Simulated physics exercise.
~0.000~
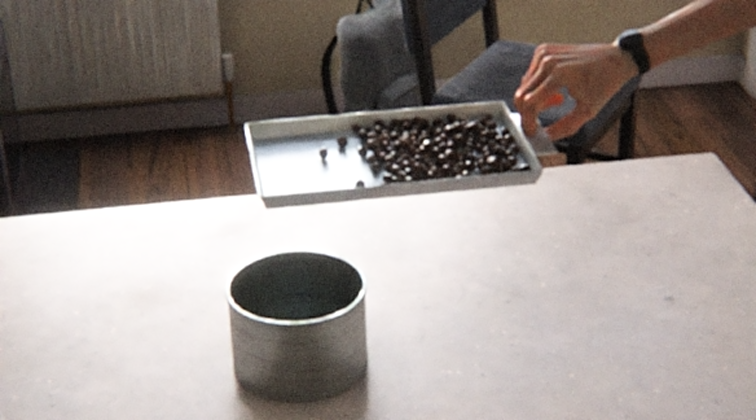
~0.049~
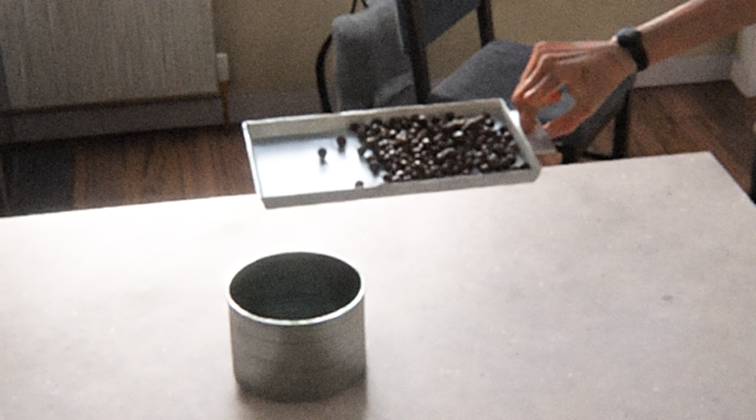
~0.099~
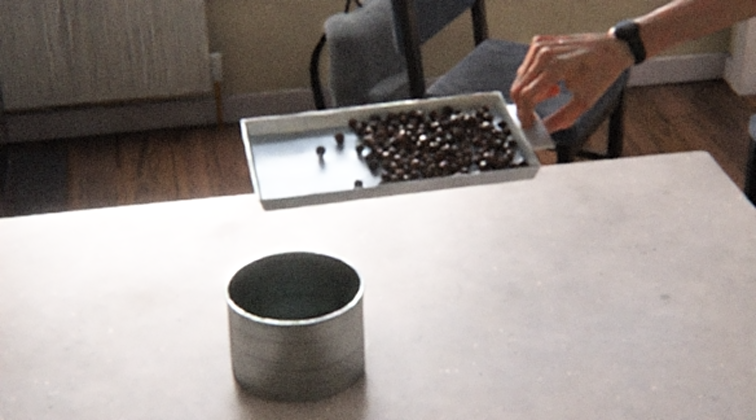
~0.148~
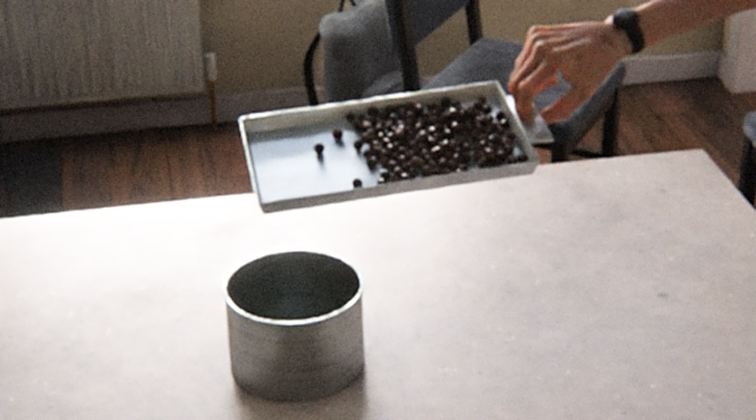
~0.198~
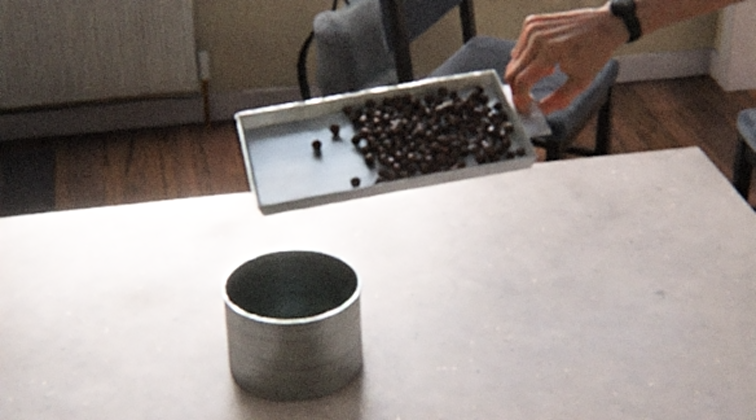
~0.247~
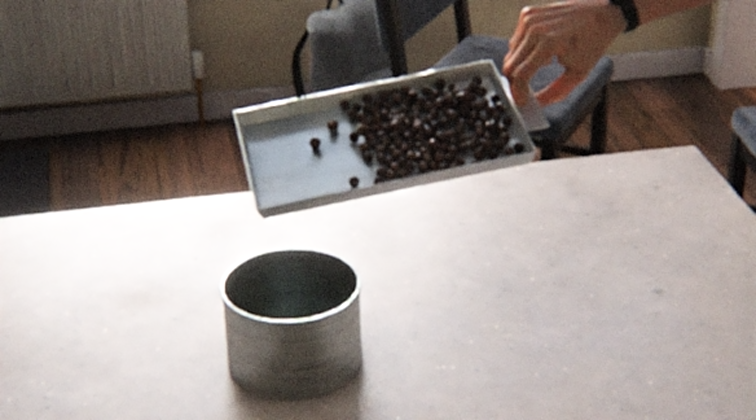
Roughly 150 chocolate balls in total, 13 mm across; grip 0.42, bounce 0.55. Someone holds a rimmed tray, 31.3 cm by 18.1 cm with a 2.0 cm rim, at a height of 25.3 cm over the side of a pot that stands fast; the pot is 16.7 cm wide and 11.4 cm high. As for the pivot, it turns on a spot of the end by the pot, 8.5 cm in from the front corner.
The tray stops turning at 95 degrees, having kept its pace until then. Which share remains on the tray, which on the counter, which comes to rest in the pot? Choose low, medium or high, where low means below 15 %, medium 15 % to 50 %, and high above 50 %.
Shares - tray: Low, counter: Medium, pot: High.
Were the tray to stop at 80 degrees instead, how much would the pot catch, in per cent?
In that case, near 60 percent.
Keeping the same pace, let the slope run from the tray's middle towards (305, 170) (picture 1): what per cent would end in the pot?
About 5 per cent.
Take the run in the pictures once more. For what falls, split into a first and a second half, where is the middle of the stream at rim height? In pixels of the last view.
Around (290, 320), then (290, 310).
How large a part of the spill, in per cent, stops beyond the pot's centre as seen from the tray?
Roughly 70 percent of the spill.
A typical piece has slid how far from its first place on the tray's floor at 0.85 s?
It has moved some 10 cm from its start.
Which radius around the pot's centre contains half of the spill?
Distance: Around 22 cm.
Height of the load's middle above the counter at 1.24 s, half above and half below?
The halfway mark is near 20 cm.
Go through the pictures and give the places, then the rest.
The first frame shows tray tilt 0 degrees, front corners at (265, 193) and (536, 168); middle of the pieces at (443, 149); pot at (296, 285).
The second frame shows tray tilt 1 degrees, front corners at (265, 194) and (535, 167); middle of the pieces at (442, 148).
The third frame shows tray tilt 3 degrees, front corners at (264, 196) and (534, 164); middle of the pieces at (441, 144).
The fourth frame shows tray tilt 6 degrees, front corners at (263, 199) and (533, 159), lowest corner left front; middle of the pieces at (439, 138).
The fifth frame shows tray tilt 9 degrees, front corners at (261, 202) and (531, 154), lowest corner left front; middle of the pieces at (437, 132).
The sixth frame shows tray tilt 12 degrees, front corners at (261, 205) and (529, 149), lowest corner left front; middle of the pieces at (435, 126); pot at (291, 283). The tray's pace is about 65 degrees a second.
Then, at 0.85 s, tilt 52 degrees; the tray holds 95 %, the pot 0 %.
After 1.24 s, tilt 77 degrees; the tray holds 55 %, the pot 15 %.
Then, at 1.73 s, tilt 95 degrees; the tray holds 0 %, the pot 60 %.
By 2.5 s all is still; tray 0 %, counter 40 %, pot 60 %.
